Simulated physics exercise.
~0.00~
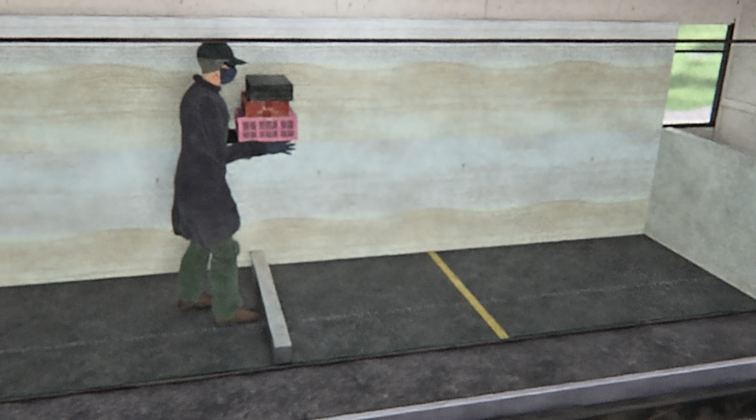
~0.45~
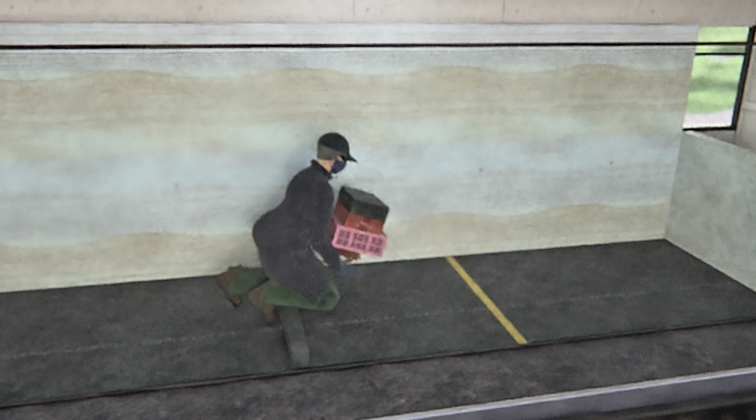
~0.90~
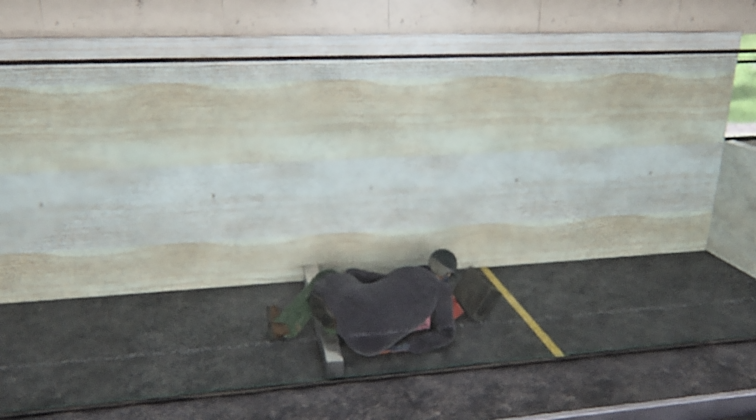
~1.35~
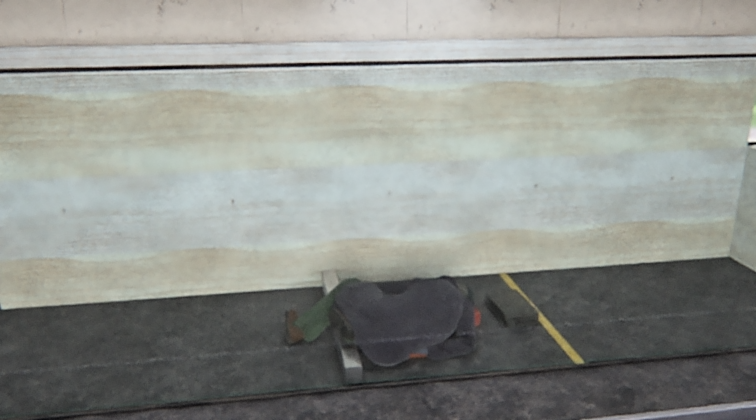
The footage shows a capped, masked person in a dark coat carrying three stacked boxes, then pitching forward over a low rail and collapsing face down as the stack tips and tumbles. The person lies crumpled across the rail, with the black crate resting just short of the yellow line.
